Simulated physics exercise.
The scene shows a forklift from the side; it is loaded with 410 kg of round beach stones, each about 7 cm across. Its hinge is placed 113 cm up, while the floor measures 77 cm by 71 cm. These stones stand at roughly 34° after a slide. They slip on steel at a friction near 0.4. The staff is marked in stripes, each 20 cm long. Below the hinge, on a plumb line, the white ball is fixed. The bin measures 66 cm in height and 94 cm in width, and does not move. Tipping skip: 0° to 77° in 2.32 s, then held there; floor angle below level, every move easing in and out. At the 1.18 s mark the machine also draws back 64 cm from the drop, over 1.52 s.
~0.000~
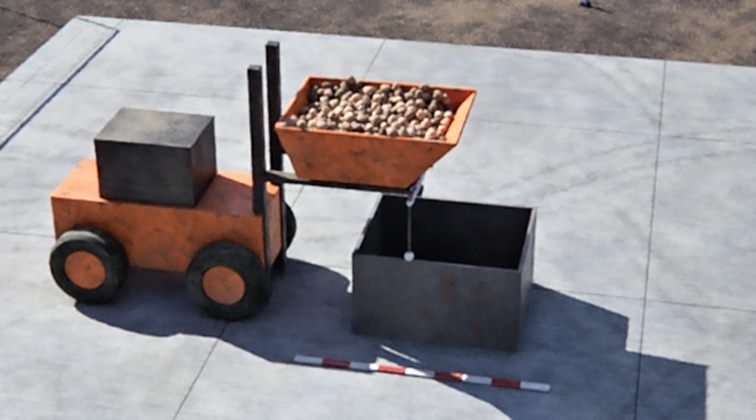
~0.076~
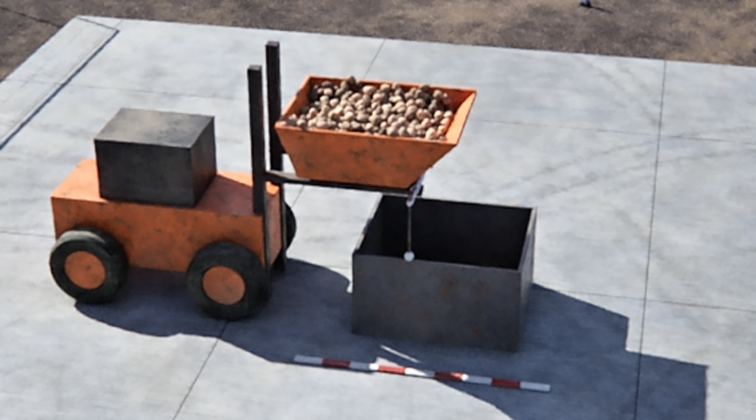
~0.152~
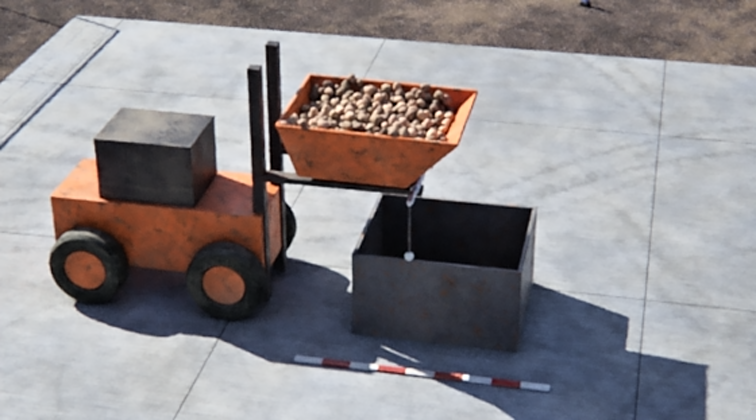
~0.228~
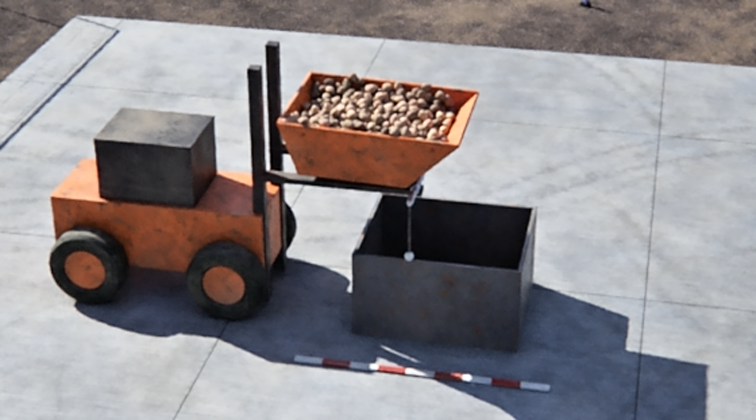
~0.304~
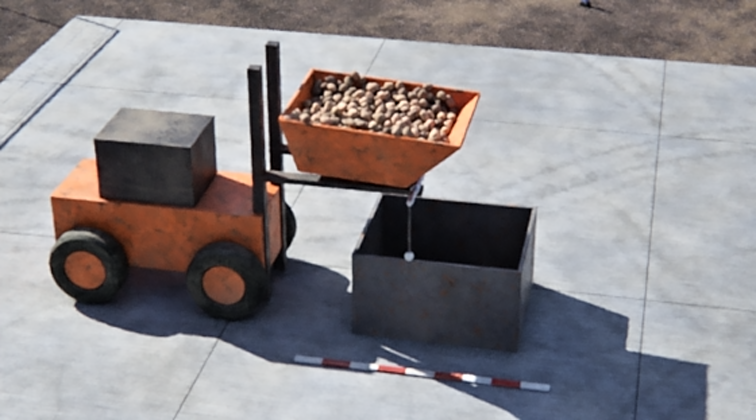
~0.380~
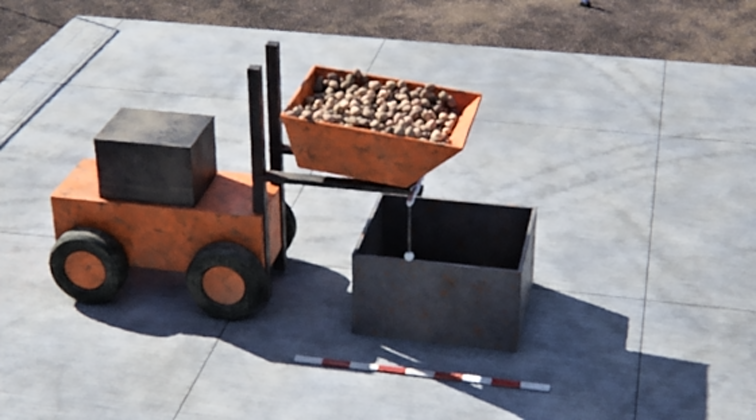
An orange forklift held up a skip full of round stones beside an open dark metal bin, and after staying level at first, the skip slowly tilted slightly down to the right.
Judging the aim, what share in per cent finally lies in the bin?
80 %.
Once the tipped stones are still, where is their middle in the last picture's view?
About (477, 295).
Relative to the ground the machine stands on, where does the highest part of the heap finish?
The top of the heap ends up around 42 cm above that ground.
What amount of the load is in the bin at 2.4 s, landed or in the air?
About 70%.
After 1.7 s the floor is at 65°; 81 % in the tipping skip, 15 % in the bin, 4 % beside or beyond the bin; the foremost stones are at (528, 224).
After 2.4 s the floor is at 77°; 10 % in the tipping skip, 72 % in the bin, 18 % beside or beyond the bin; the foremost stones are at (655, 337).
After 3.2 s the floor is at 77°; 0 % in the tipping skip, 82 % in the bin, 18 % beside or beyond the bin; the foremost stones are at (712, 346).
After 5.6 s the floor is at 77°; 0 % in the tipping skip, 82 % in the bin, 18 % beside or beyond the bin; the foremost stones are at (717, 347).
